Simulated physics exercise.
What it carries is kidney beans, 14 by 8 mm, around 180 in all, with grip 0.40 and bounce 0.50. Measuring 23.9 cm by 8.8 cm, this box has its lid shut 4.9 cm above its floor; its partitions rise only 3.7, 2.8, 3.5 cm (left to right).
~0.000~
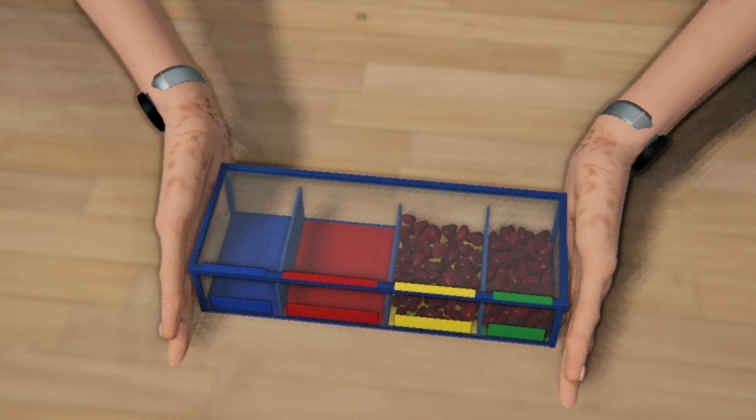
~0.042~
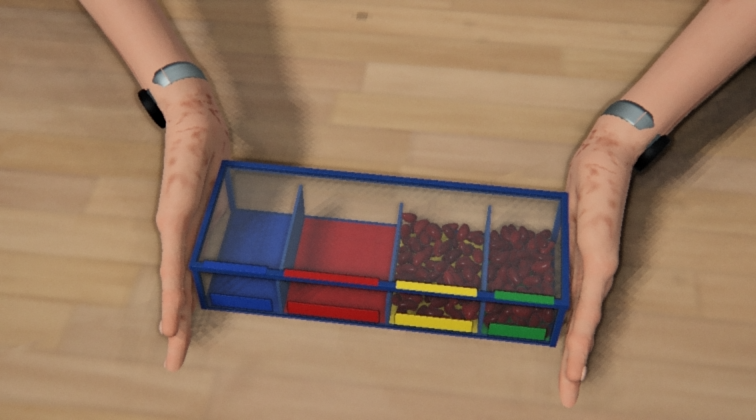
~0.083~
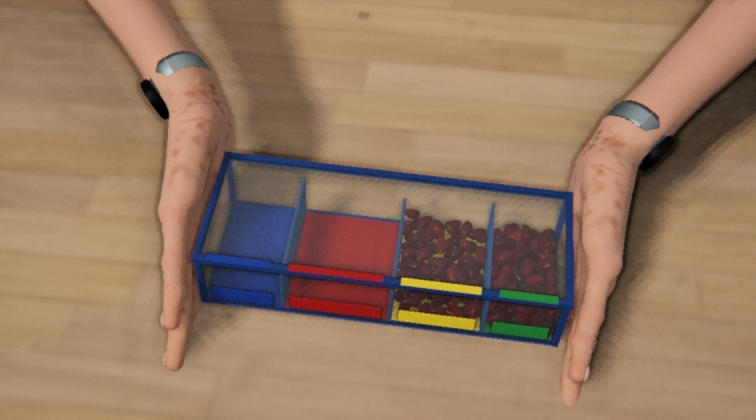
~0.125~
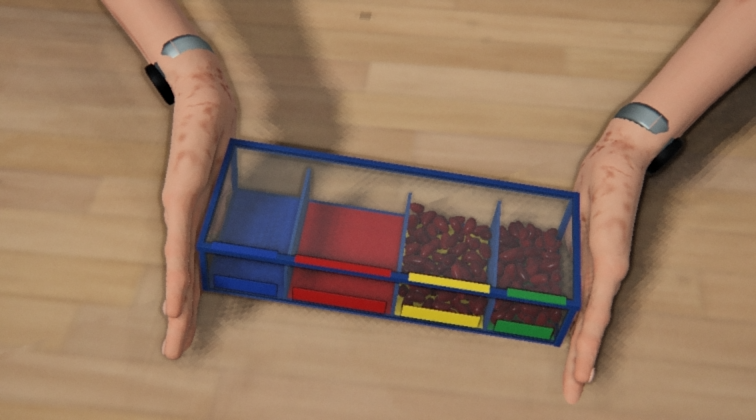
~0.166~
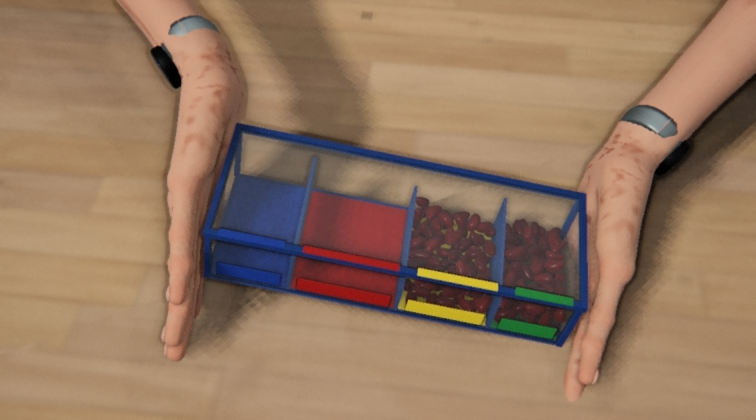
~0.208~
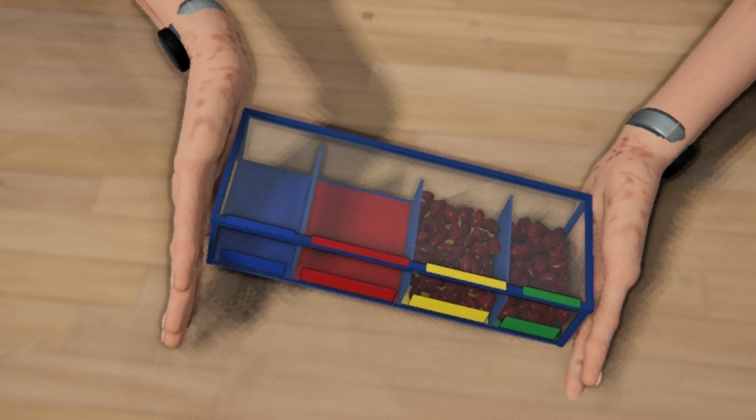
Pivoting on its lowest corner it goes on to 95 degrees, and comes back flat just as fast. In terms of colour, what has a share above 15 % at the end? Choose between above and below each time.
Red: Below, blue: Below, green: Above, yellow: Above.
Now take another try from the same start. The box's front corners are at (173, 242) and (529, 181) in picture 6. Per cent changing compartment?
Around 50 per cent, it would seem.
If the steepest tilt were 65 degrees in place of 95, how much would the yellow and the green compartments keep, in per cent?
Yellow 50 %, green 50 %.
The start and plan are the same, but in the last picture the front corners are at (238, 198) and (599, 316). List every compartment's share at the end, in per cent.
Per cent at the end: Red 0; blue 0; green 60; yellow 40.
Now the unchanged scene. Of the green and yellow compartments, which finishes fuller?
The green compartment ends up with more.
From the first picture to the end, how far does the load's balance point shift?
Around 1.5 centimetres.
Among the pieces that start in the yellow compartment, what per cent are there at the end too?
Something like 60 in a hundred.
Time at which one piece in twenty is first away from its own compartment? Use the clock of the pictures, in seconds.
That happens at about 1.05 s on the clock.
After 1.14 s, tilt 95 degrees; green 55 %, yellow 45 %.
After 1.77 s, tilt 43 degrees; green 70 %, yellow 30 %.
Then, at 2.44 s, tilt 0 degrees; green 70 %, yellow 30 %.
At rest (2.8 s), red 0 %, blue 0 %, green 70 %, yellow 30 %.
